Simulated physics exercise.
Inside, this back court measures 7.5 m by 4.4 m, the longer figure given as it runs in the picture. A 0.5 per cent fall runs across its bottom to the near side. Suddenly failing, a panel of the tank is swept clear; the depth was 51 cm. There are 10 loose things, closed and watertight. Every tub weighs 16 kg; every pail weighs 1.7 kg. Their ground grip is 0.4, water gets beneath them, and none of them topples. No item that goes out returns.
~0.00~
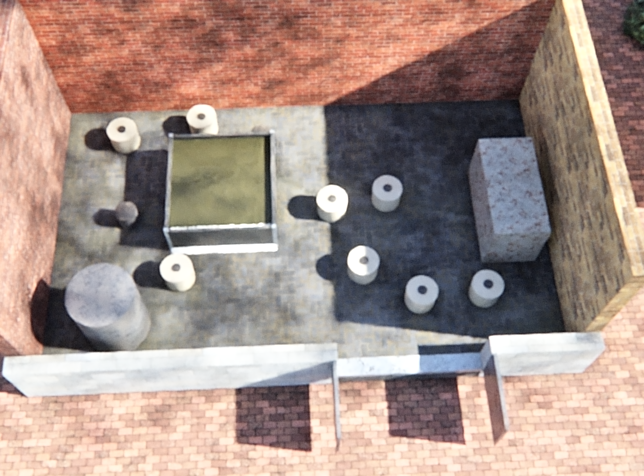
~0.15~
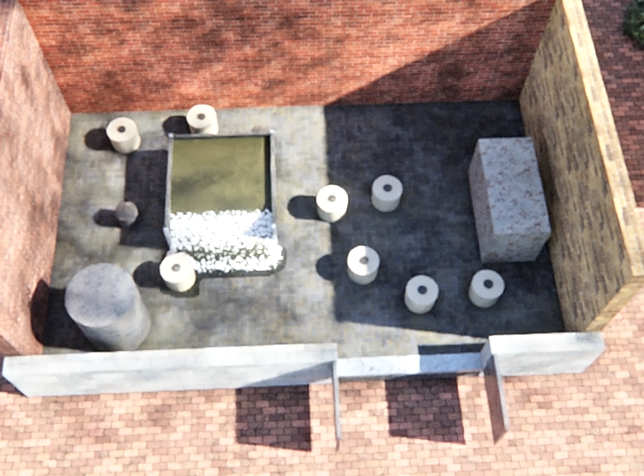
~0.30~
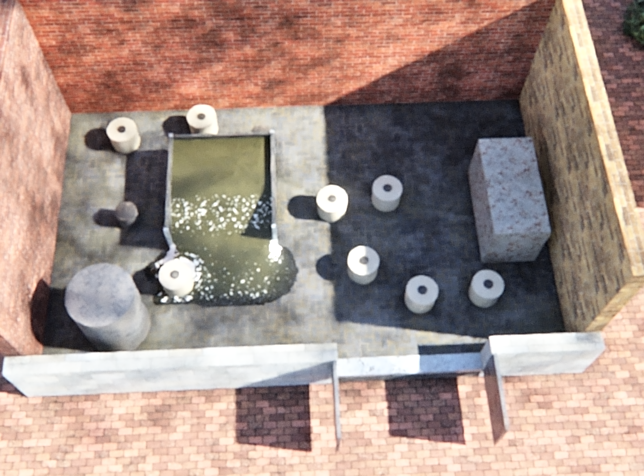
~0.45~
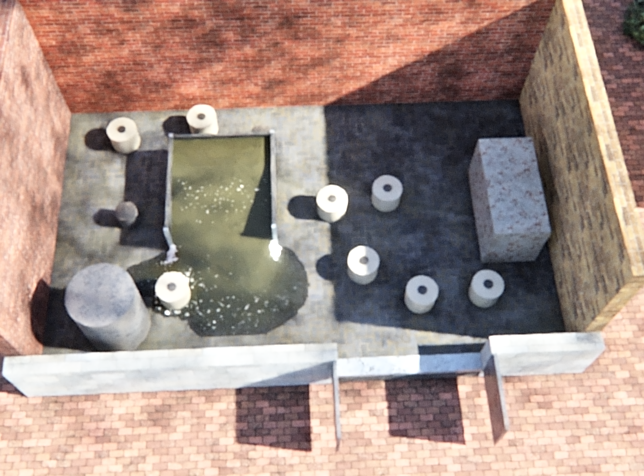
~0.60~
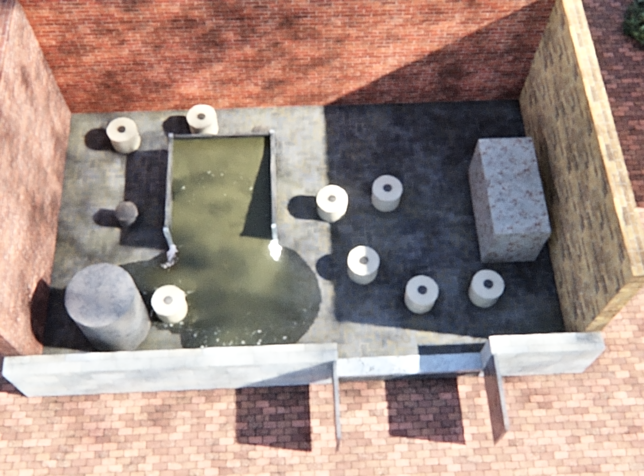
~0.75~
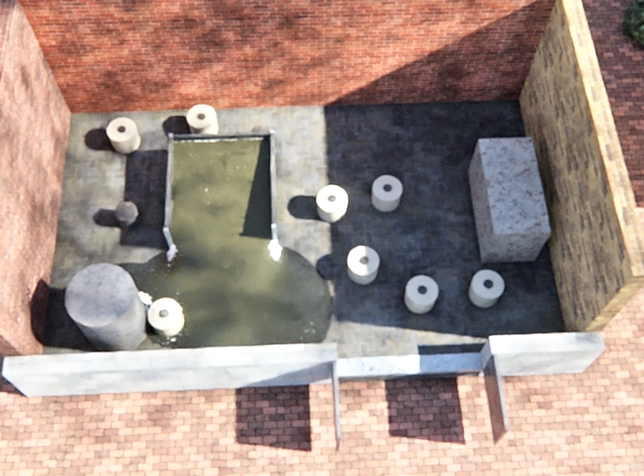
Greenish water bursts from the near side of a rectangular tank in a walled brick court, foaming white as it hits the paved floor. It spreads in a dark, rounded pool toward the low front wall, and one pale tub slides slowly toward the large grey cylinder while the others stay put.
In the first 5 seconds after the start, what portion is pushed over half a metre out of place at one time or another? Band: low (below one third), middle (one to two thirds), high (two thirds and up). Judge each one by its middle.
Low.
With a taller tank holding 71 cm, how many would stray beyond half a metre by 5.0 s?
I count 5 of them in that case.
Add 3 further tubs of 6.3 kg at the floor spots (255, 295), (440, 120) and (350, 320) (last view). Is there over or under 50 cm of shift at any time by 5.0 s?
Note, in sequence: Over threshold; under threshold; over threshold.
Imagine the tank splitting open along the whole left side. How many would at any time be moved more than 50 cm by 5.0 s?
Then it comes to 4.
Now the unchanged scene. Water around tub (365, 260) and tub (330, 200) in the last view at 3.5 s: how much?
About 5 and 1 cm.
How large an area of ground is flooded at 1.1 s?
Close to 8.0 m2, I'd say.
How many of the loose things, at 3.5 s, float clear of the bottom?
At that instant the tally stands at 1.
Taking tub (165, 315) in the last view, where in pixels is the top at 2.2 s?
Look for it near (147, 339).
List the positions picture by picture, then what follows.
In the first frame, a tub at (176, 268) rests on the ground; a tub at (332, 199) rests on the ground; water covers 2.5 m2; 0 of 10 have shifted.
In the second frame, a tub at (176, 268) rests on the ground; a tub at (332, 199), on the bottom; 3.3 m2 under water; 0 of 10 have shifted.
In the third frame, a tub at (175, 274), on the bottom, 11 cm from its start; a tub at (332, 199), on the bottom; 4.0 m2 under water; 1 of 10 have shifted.
In the fourth frame, a tub at (172, 287), on the bottom, 30 cm from its start; a tub at (332, 199), on the bottom; water covers 5.1 m2; 1 of 10 have shifted.
In the fifth frame, a tub at (168, 300), on the bottom, 51 cm from its start; a tub at (332, 199), on the bottom; 6.3 m2 under water; 1 of 10 have shifted.
In the sixth frame, a tub at (164, 313) rests on the ground, 71 cm from its start; a tub at (332, 199), on the bottom; water covers 7.0 m2; 1 of 10 have shifted.
After 1.1 s 1 of 10 are over 50 cm from their spots; 0 afloat.
After 2.2 s 1 of 10 are over 50 cm from their spots; 1 afloat.
After 3.5 s 2 of 10 are over 50 cm from their spots; 1 afloat.
After 5.0 s 3 of 10 are over 50 cm from their spots, and 3 have been at some point; 1 afloat.
